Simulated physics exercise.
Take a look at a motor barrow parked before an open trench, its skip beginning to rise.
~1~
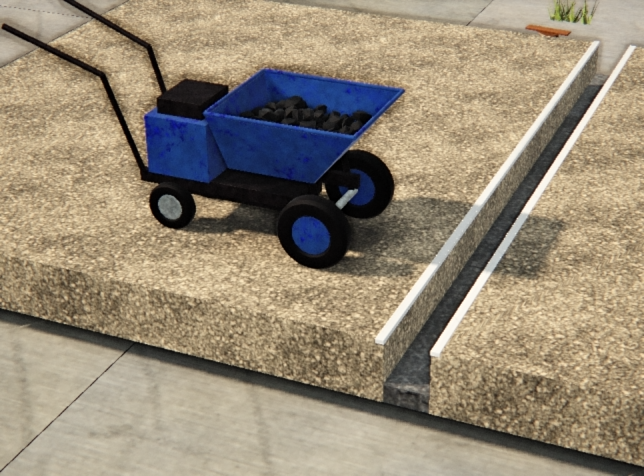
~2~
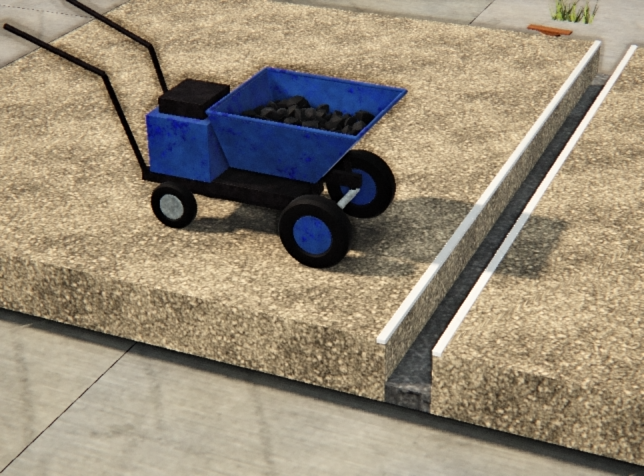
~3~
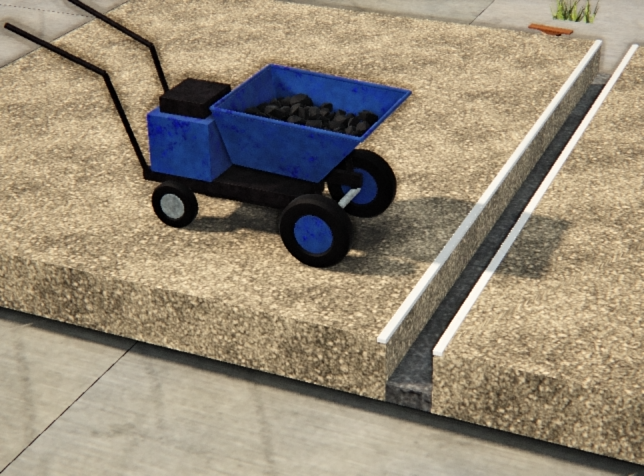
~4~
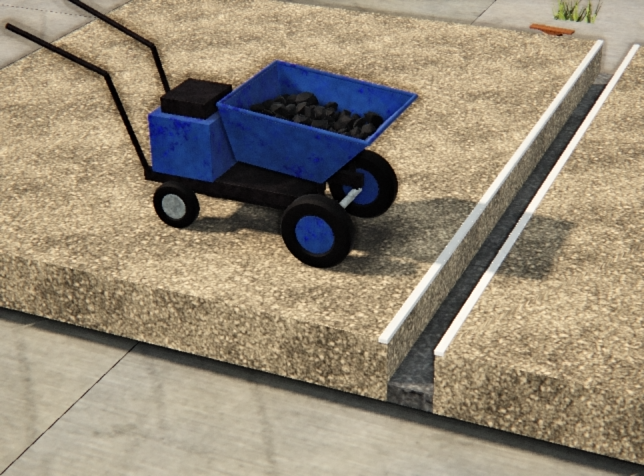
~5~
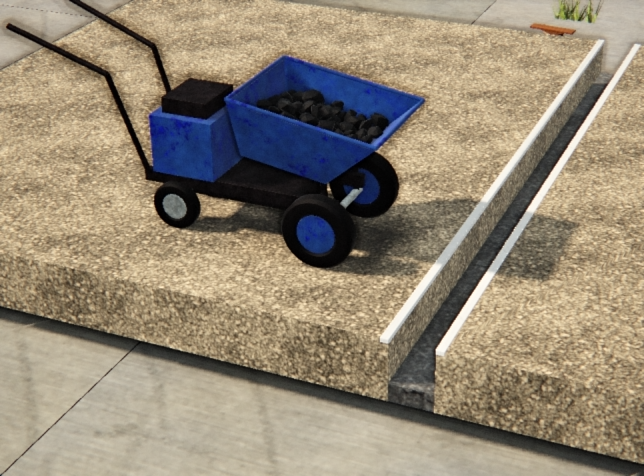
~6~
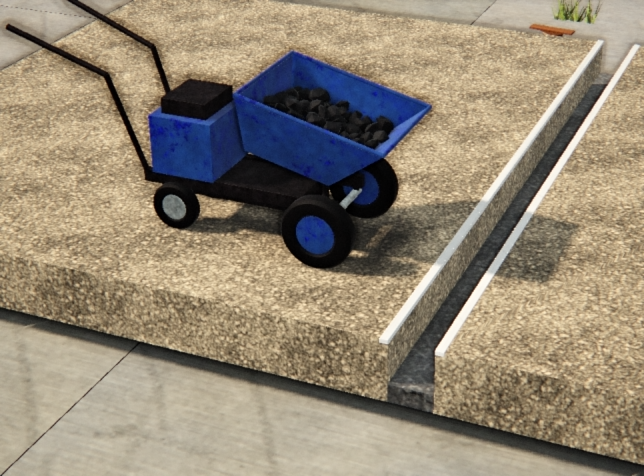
The blue skip of a small barrow, loaded with black lumps, tilts slightly toward the right.
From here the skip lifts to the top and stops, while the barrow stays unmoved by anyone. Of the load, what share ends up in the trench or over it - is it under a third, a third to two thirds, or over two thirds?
The trench or the space over it holds over two thirds of the load.
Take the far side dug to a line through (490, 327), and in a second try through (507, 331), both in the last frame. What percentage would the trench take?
Lab note: Try one about 100 %, try two about 100 %.
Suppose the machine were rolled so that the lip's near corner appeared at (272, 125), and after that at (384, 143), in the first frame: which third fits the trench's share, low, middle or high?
At the first place the answer is under a third, and at the second it is under a third.
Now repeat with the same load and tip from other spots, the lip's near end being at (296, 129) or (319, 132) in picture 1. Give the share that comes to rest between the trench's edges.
First try: 40 per cent; second try: 70 per cent.
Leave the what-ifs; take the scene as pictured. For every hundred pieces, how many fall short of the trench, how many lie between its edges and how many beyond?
Split - short: 0 percent, between: 90 percent, beyond: 10 percent.
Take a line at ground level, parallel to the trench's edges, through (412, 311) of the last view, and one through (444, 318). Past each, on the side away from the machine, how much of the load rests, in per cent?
100 % and 30 %.
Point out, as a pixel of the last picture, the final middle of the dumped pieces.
Somewhere around (467, 290) in the final view.
Just after the last frame, skip tipped steeply; every one in the skip.
A moment on, skip tipped steeply; the larger part in the skip; about a tenth in or heaped over the trench; just a few beyond it.
Further on, skip tipped right over; about a tenth in the skip; the larger part in or heaped over the trench; about a tenth beyond it.
When it is over, skip tipped right over; the larger part in or heaped over the trench; about a tenth beyond it.
